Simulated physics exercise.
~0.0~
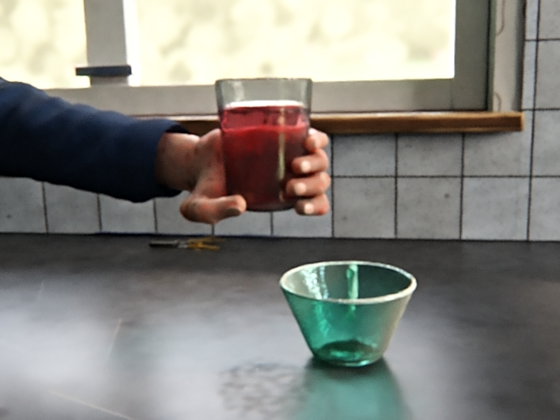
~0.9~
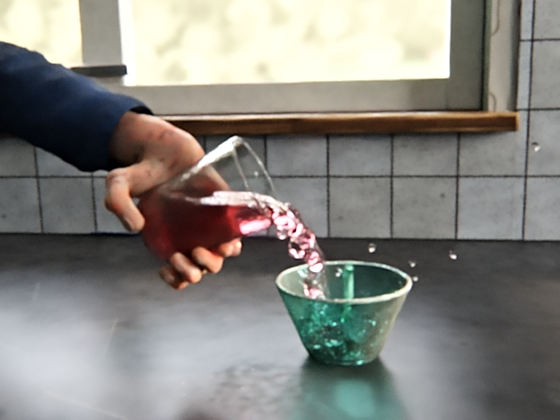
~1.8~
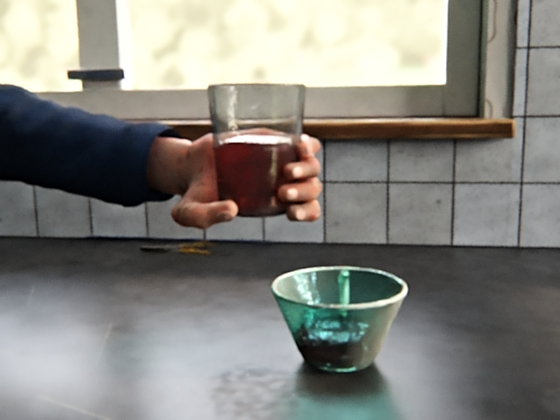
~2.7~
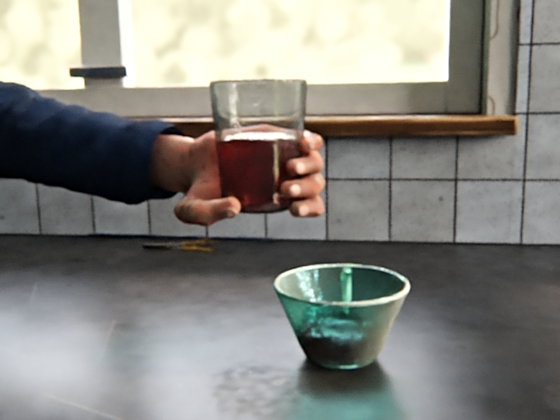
On a dark counter, a hand tips red liquid into a green cup, then levels the glass.
